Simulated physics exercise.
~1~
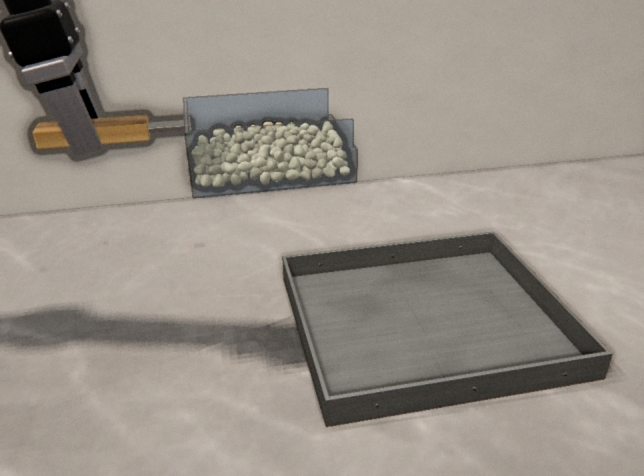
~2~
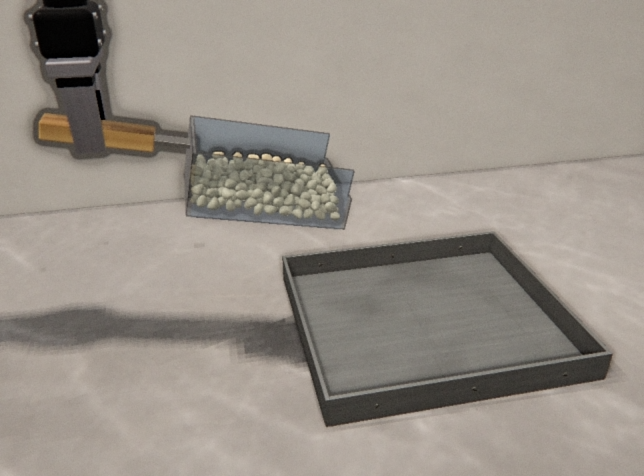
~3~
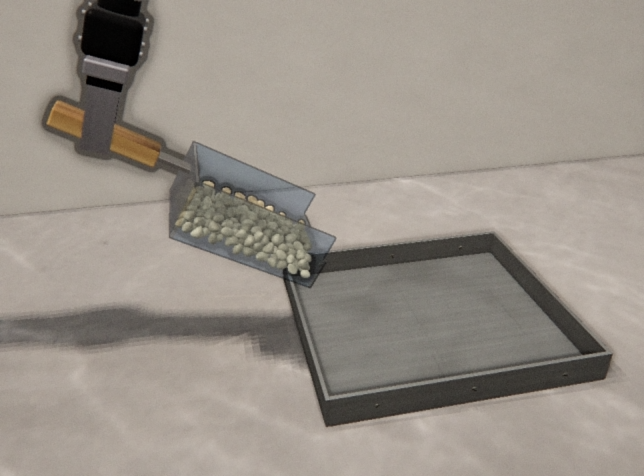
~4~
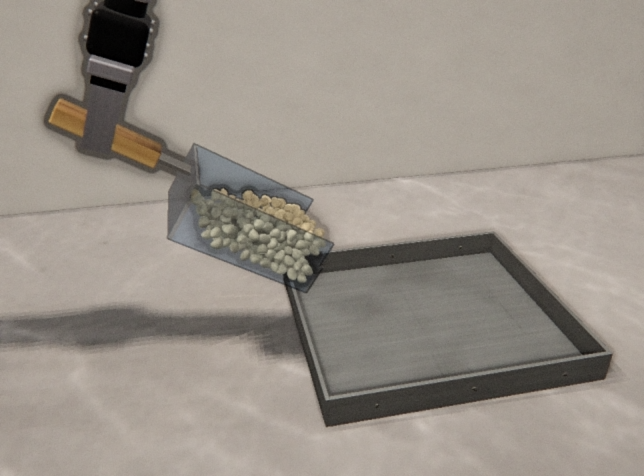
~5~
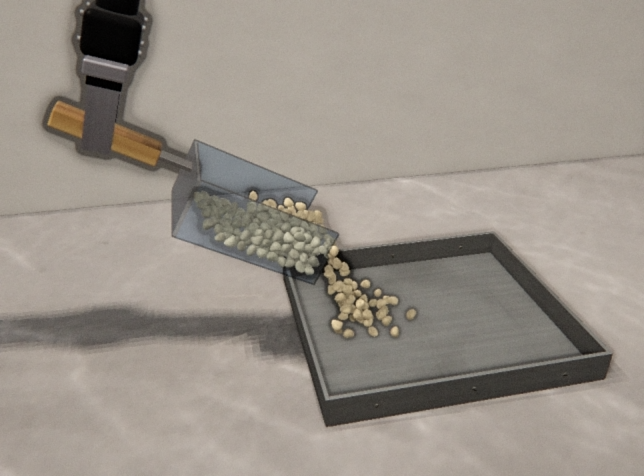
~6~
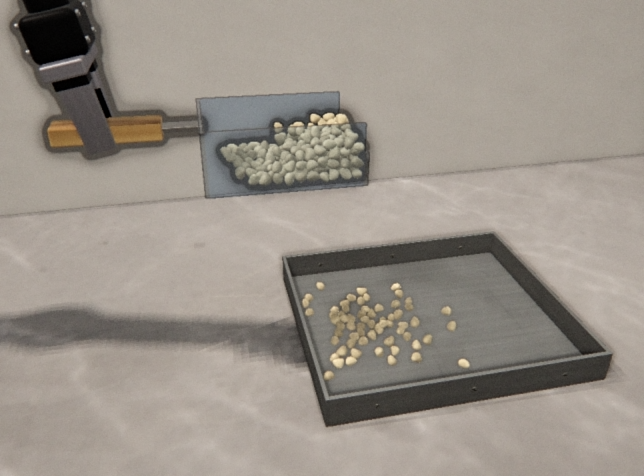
A clear, open box full of pale beans, held by a robot arm, dipped and tilted toward a gray tray, spilled some of them into it, then lifted back and leveled out, leaving a scattering in the tray and most still inside.
